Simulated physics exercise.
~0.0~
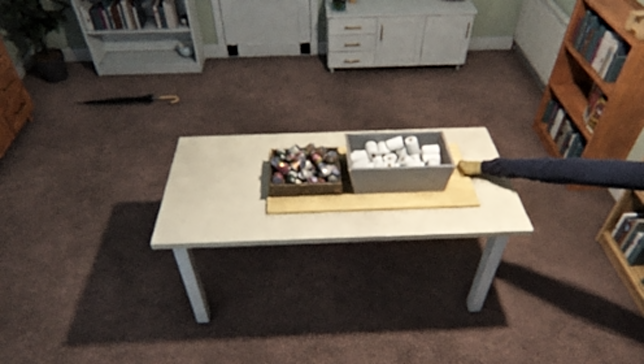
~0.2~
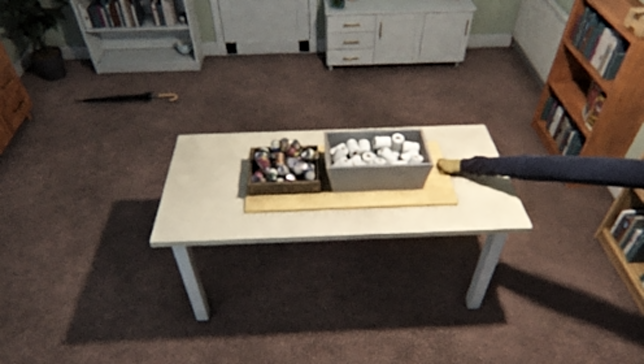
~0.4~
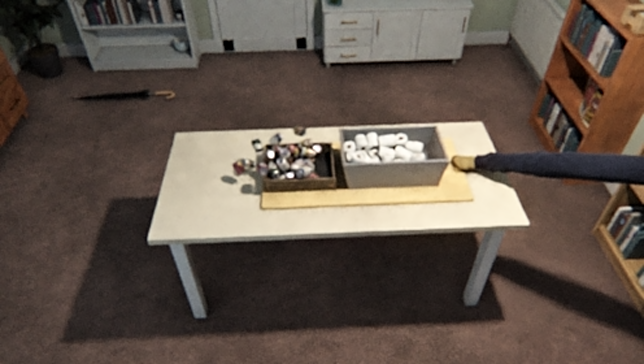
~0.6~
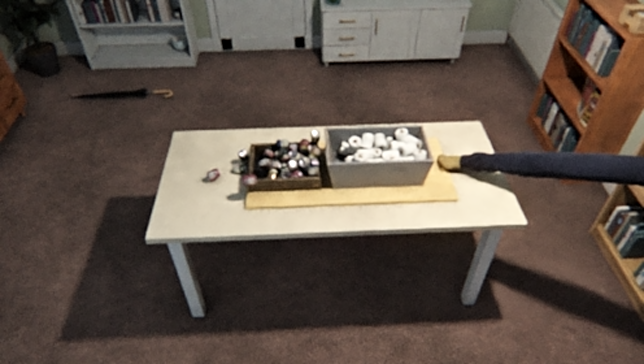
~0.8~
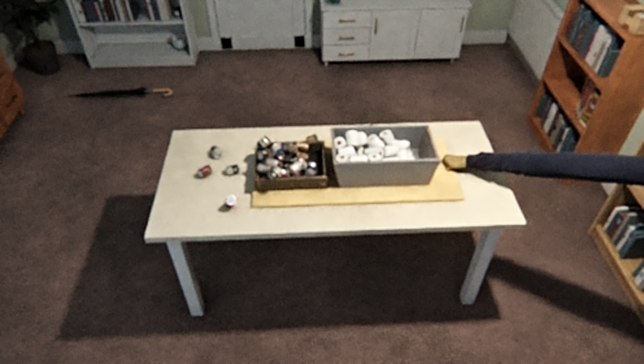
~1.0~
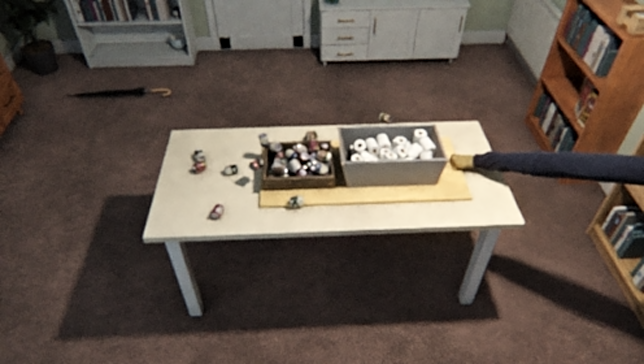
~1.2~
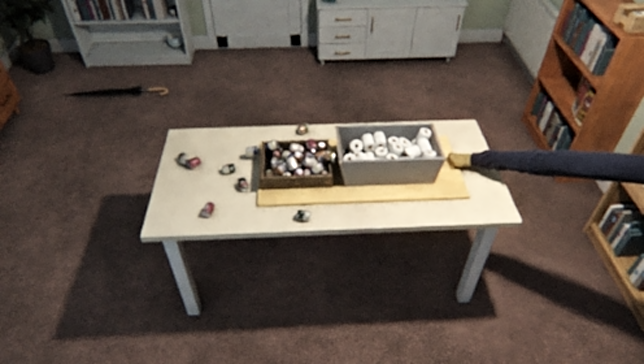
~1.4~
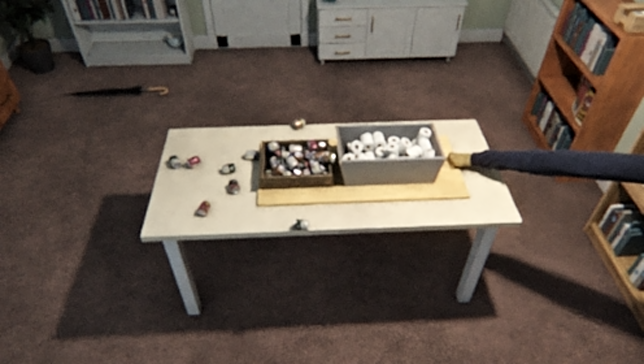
Small cans spilling from a dark tub onto a white table as an arm shakes the board, white rolls staying in the grey tub.
